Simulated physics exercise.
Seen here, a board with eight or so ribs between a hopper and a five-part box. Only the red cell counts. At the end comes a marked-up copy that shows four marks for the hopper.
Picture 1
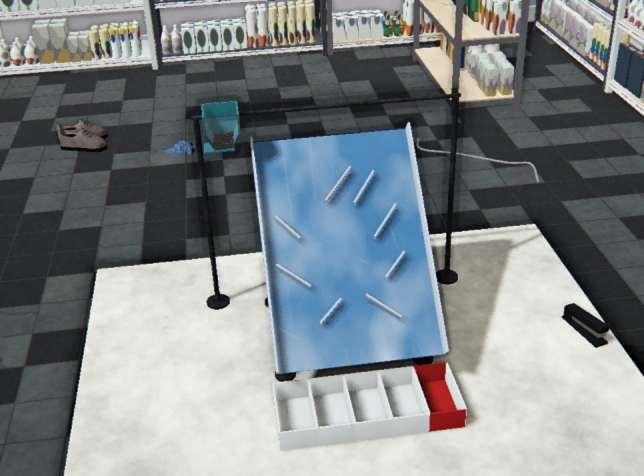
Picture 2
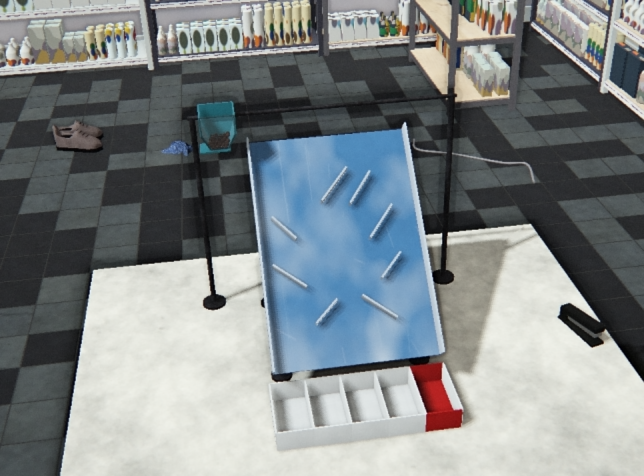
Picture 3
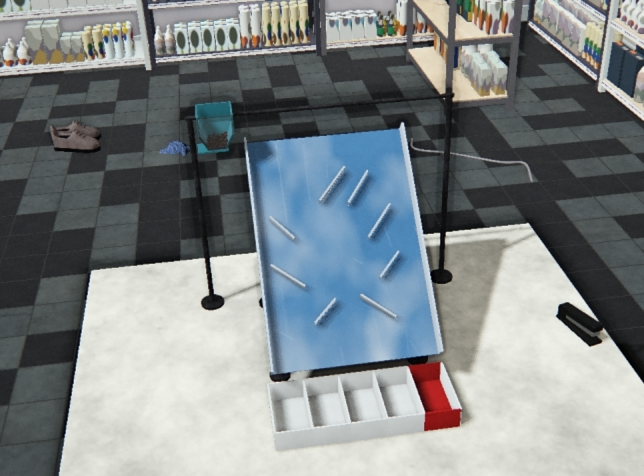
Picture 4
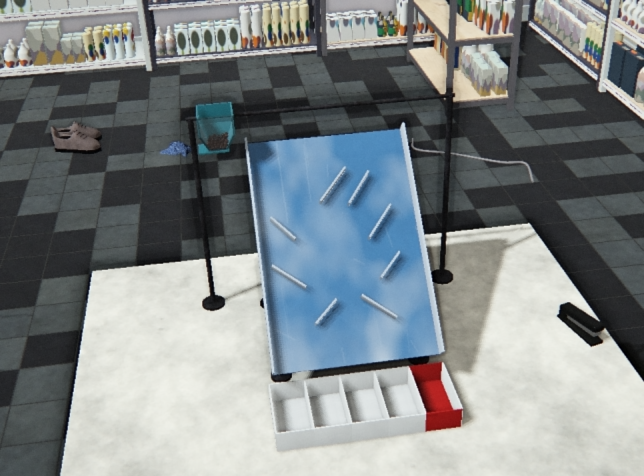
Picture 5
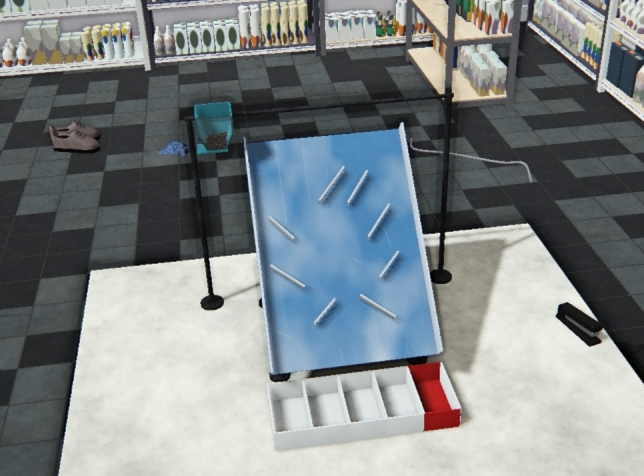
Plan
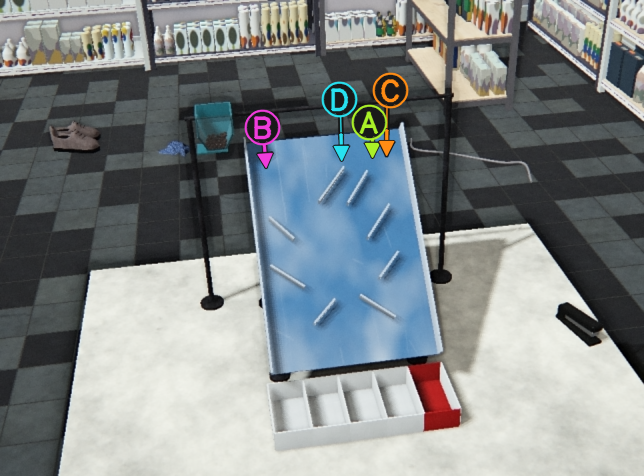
Store aisle with shelves of bottles, a tilted blue board with ribs standing still above a white box with one red cell.
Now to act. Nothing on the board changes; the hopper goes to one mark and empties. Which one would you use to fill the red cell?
Go for C.
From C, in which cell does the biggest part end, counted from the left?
The fifth from the left.
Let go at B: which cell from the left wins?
The first from the left.
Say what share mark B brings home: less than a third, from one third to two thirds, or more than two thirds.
Mark B gives less than a third.
On the marked copy, mark A meets the board at (372, 152); mark B meets the board at (265, 162); mark C meets the board at (386, 150); mark D meets the board at (341, 155).
With A, about a quarter in the red cell, about two thirds in other cells, a small part outside the box.
With B, a small part in the red cell, most in other cells, a small part outside the box.
With C, about two thirds in the red cell, about a quarter in other cells, a small part outside the box.
With D, none in the red cell, nearly all in other cells.
